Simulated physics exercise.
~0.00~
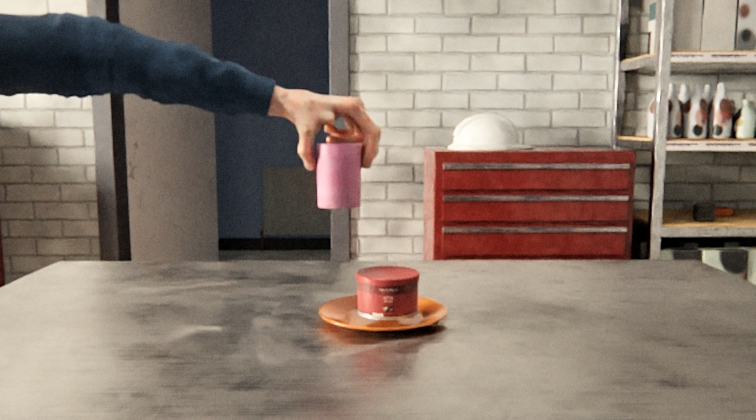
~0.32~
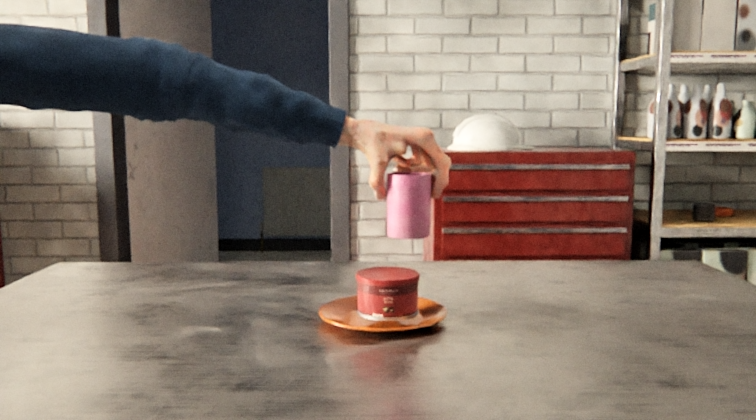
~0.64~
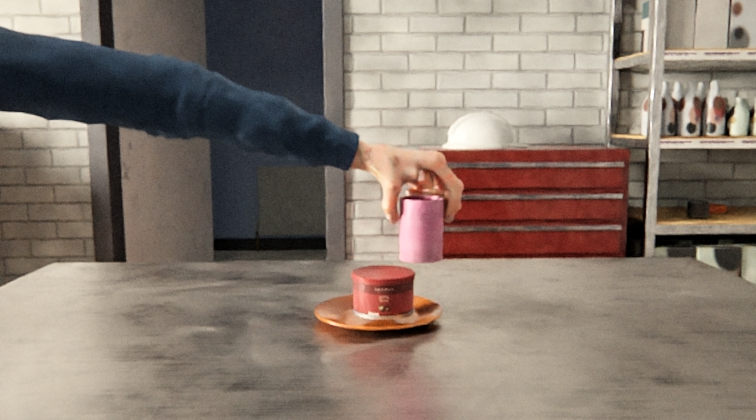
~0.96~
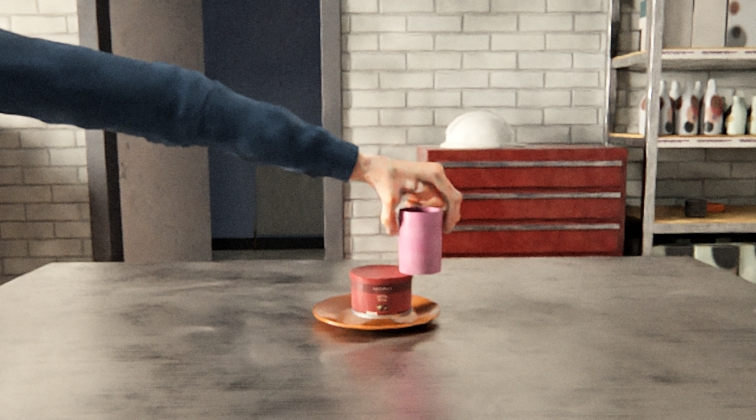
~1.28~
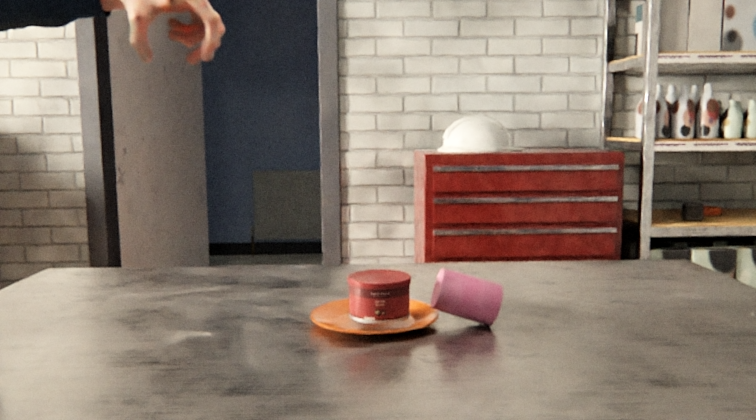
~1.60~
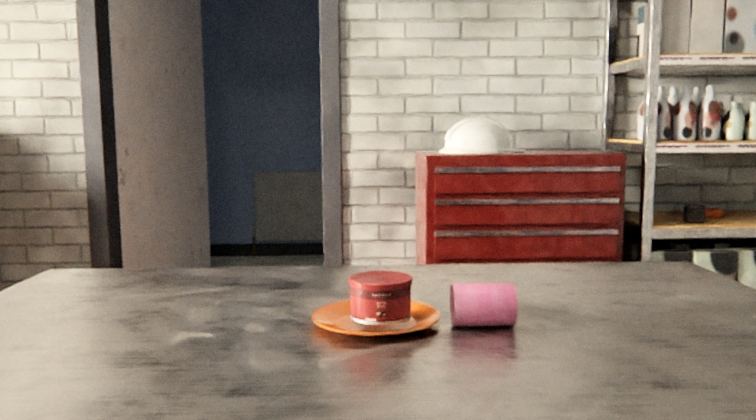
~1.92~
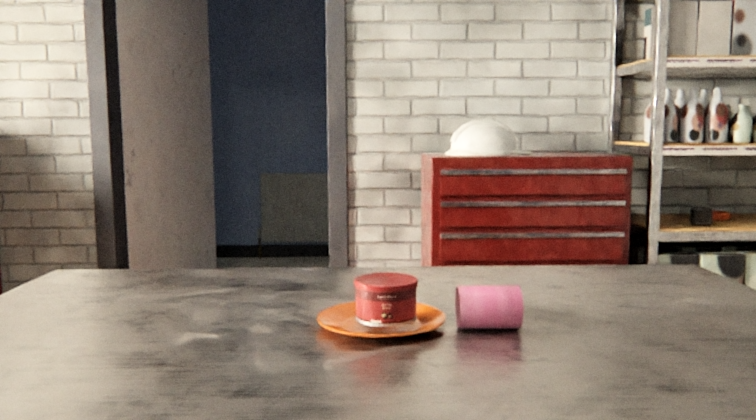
A hand in a dark blue sleeve reaches in from the left, holding a pink cup above a round red tub on an orange plate. They are on a grey tabletop, seen from the front by a slightly swaying camera, with a white brick wall, red drawers and shelves of bottles behind. The hand carries the cup right and lowers it toward the tub's right edge. It then lets go and draws back to the upper left as the cup tips over beside the plate. The cup ends lying still on its side at the right, while the tub and plate remain in place.
